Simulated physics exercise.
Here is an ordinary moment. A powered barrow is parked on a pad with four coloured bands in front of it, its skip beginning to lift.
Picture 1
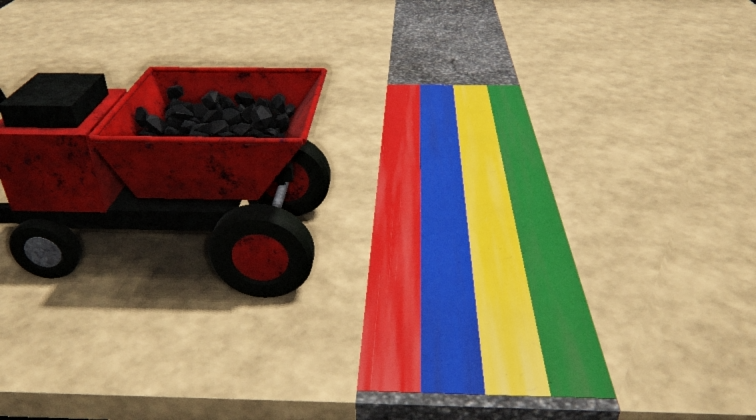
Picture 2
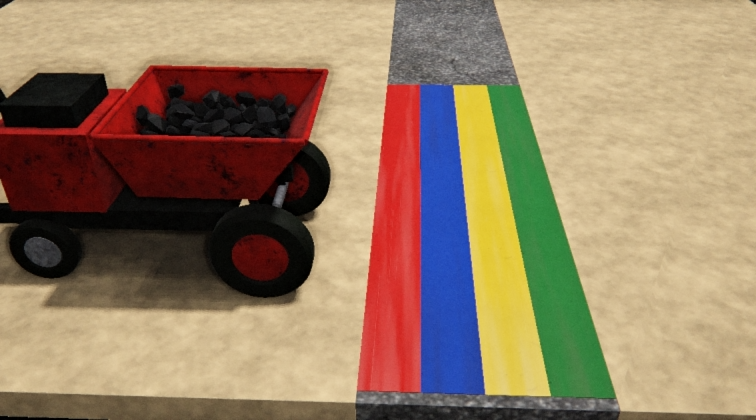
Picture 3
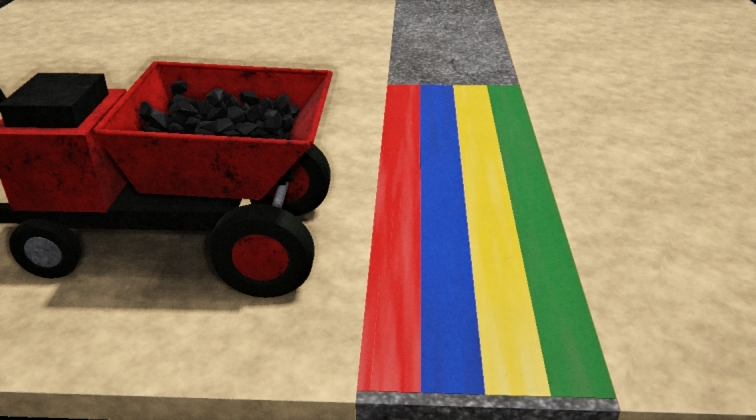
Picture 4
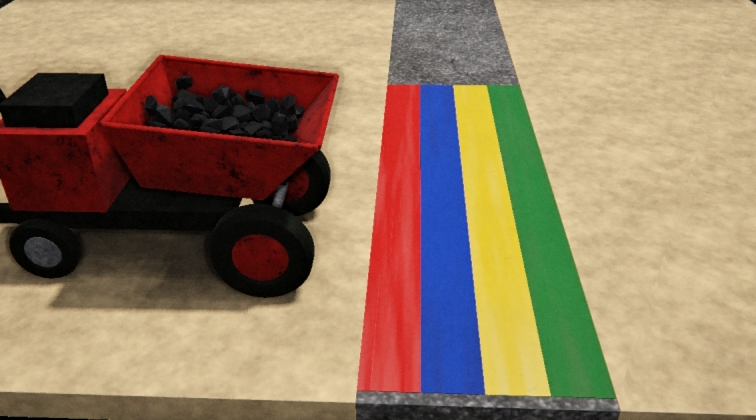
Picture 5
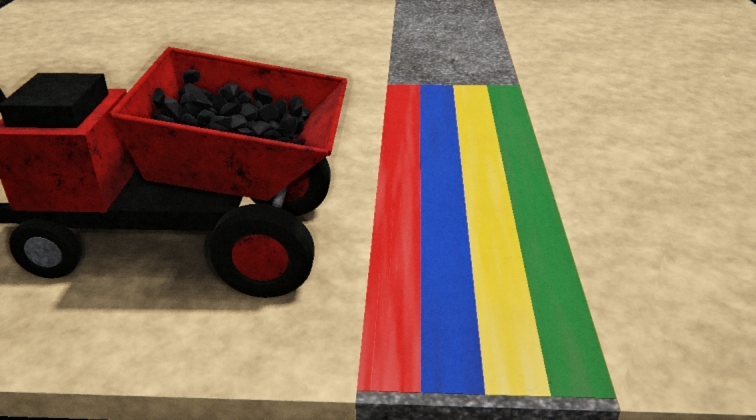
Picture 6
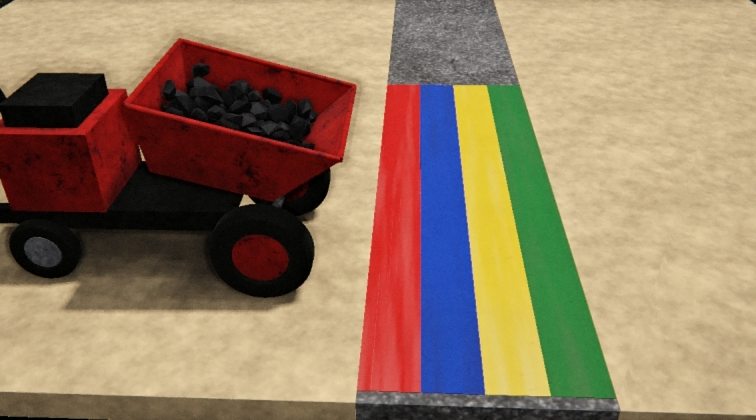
To begin with, a red barrow loaded with black lumps of coal stands with its skip level, left of a pad striped red, blue, yellow and green. The skip then starts to tilt slightly, its left end rising, and gradually tips further toward the bands, clearly slanted with the coal still inside.
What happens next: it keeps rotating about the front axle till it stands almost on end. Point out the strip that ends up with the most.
The blue one ends up with the most.
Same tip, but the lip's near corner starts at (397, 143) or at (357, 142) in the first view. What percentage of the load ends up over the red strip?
Try 1 about 0 %, try 2 about 0 %.
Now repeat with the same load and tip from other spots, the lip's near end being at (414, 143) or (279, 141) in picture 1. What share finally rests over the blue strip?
First spot: 0 %, second spot: 30 %.
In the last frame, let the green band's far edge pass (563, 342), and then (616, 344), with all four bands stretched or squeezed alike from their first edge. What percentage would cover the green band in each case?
I'd say about 10 % for the first and about 10 % for the second.
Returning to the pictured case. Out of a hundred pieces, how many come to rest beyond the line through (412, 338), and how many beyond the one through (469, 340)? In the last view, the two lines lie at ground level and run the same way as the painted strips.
Around 70 per cent for the first, and 30 per cent for the second.
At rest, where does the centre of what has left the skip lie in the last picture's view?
The centre settles at about (450, 245).
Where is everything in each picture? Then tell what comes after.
The first picture shows lip of the skip at (303, 142), level; top of the load at (212, 118), lumps of coal; red strip at (392, 332); blue strip at (450, 333); yellow strip at (509, 335); green strip at (568, 336).
The second picture shows lip of the skip at (305, 142), level; top of the load at (213, 118).
The third picture shows lip of the skip at (310, 144), tipped barely; top of the load at (216, 116).
The fourth picture shows lip of the skip at (318, 148), tipped a little; top of the load at (211, 109).
The fifth picture shows lip of the skip at (328, 153), tipped a little; top of the load at (200, 102).
The sixth picture shows lip of the skip at (340, 160), tipped clearly; top of the load at (202, 104); red strip at (392, 332); blue strip at (450, 333); yellow strip at (509, 335); green strip at (568, 336).
Soon after the last picture, skip tipped steeply; all in the skip.
A little later, skip tipped right over; most in the skip; a small part over the red strip; a small part over the blue strip.
Later still, skip tipped right over; about a quarter in the skip; a small part over the red strip; about a third over the blue strip; a small part over the yellow strip; a small part over the green strip; a stray few off the paint.
At rest, skip tipped right over; about a quarter in the skip; a small part over the red strip; about a third over the blue strip; a small part over the yellow strip; a small part over the green strip; a stray few off the paint.
